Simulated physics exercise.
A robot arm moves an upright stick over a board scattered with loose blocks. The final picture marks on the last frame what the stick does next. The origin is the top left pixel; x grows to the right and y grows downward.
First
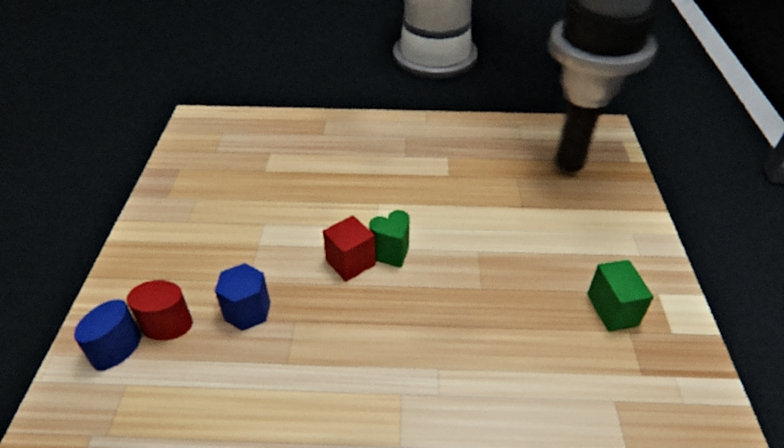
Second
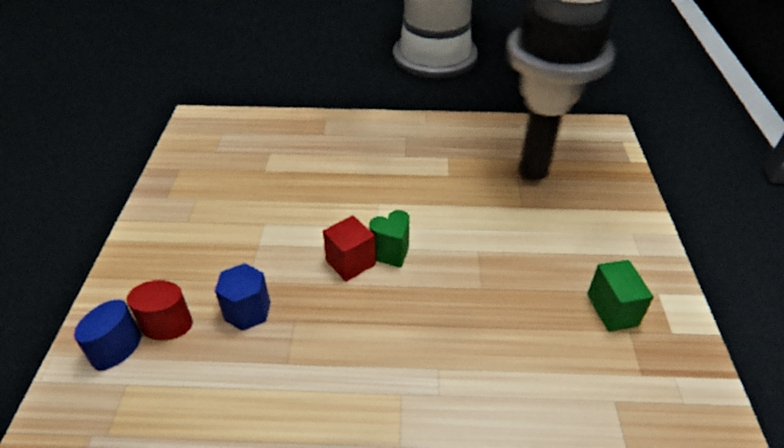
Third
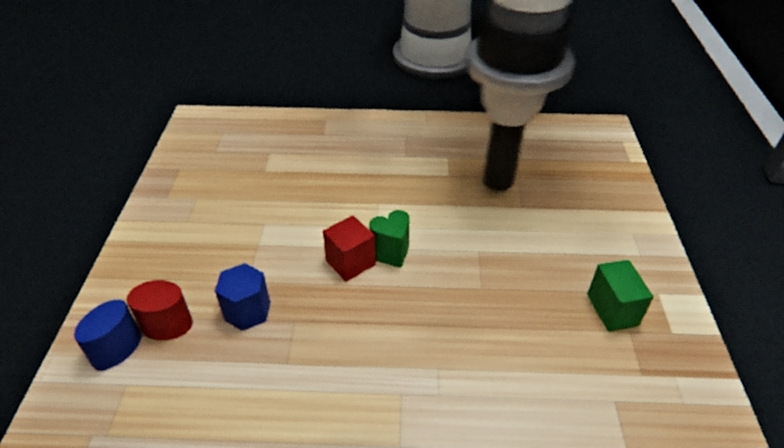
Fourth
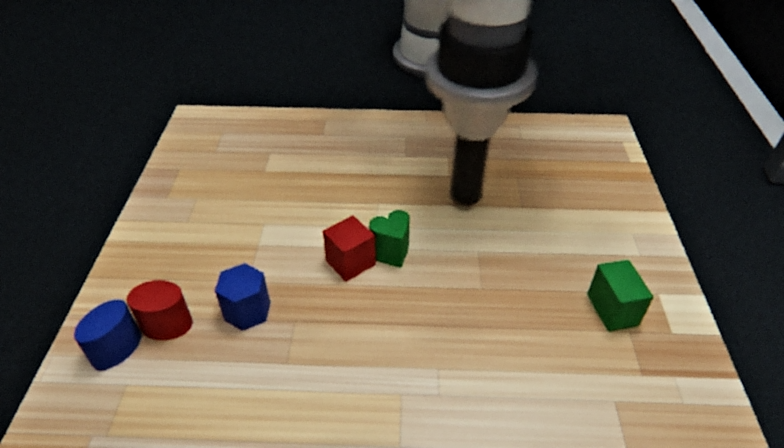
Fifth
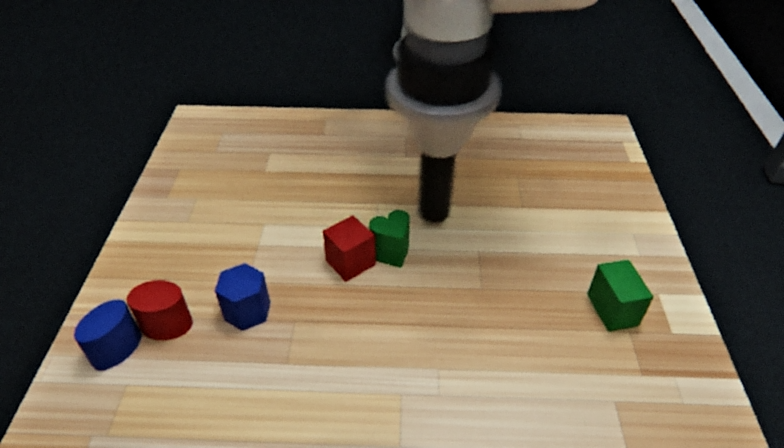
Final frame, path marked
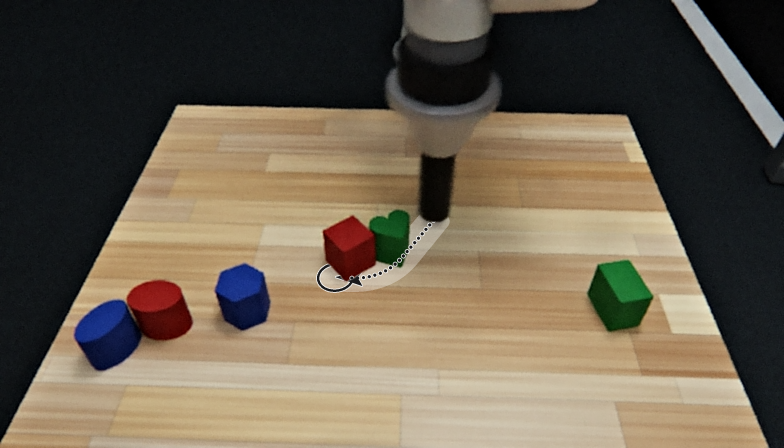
A robot arm holding a dark upright stick hangs over a pale wooden board on a black surface, seen from a fixed, raised view in front. A blue cylinder, a red cylinder and a blue hexagonal block sit at left, a red cube touches a green heart-shaped block near the middle, and a green block rests at right. The arm carries the stick from the upper right leftward and nearer, close to the heart, while every block stays still.
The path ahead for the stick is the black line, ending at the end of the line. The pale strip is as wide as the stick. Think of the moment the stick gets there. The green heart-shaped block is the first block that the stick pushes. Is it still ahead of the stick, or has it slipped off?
Gone from the front.
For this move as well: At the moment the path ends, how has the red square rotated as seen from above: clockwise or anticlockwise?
It swings round clockwise.
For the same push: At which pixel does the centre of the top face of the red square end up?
The point I'd pick in the picture is (288, 246).
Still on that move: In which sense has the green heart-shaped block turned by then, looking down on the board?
From overhead, anticlockwise.
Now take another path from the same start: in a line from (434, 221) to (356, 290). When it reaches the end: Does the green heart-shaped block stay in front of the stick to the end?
Final answer: Yes.
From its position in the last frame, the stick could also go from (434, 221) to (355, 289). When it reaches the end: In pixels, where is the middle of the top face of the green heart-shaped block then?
Located at (328, 288).
Path on the board, from (434, 221) over (411, 247) and (382, 273) to (336, 277).
What follows on the original path. One third of the way, stick at (411, 240); red square at (336, 237), turned 15° clockwise; green heart-shaped block at (379, 234).
Two thirds of the way, stick at (380, 266); red square at (311, 246), turned 80° clockwise; green heart-shaped block at (345, 262).
At the end, stick at (335, 269); blue hexagonal block in place; red square at (288, 246), turned 75° clockwise; green heart-shaped block at (315, 276), turned 55° anticlockwise.
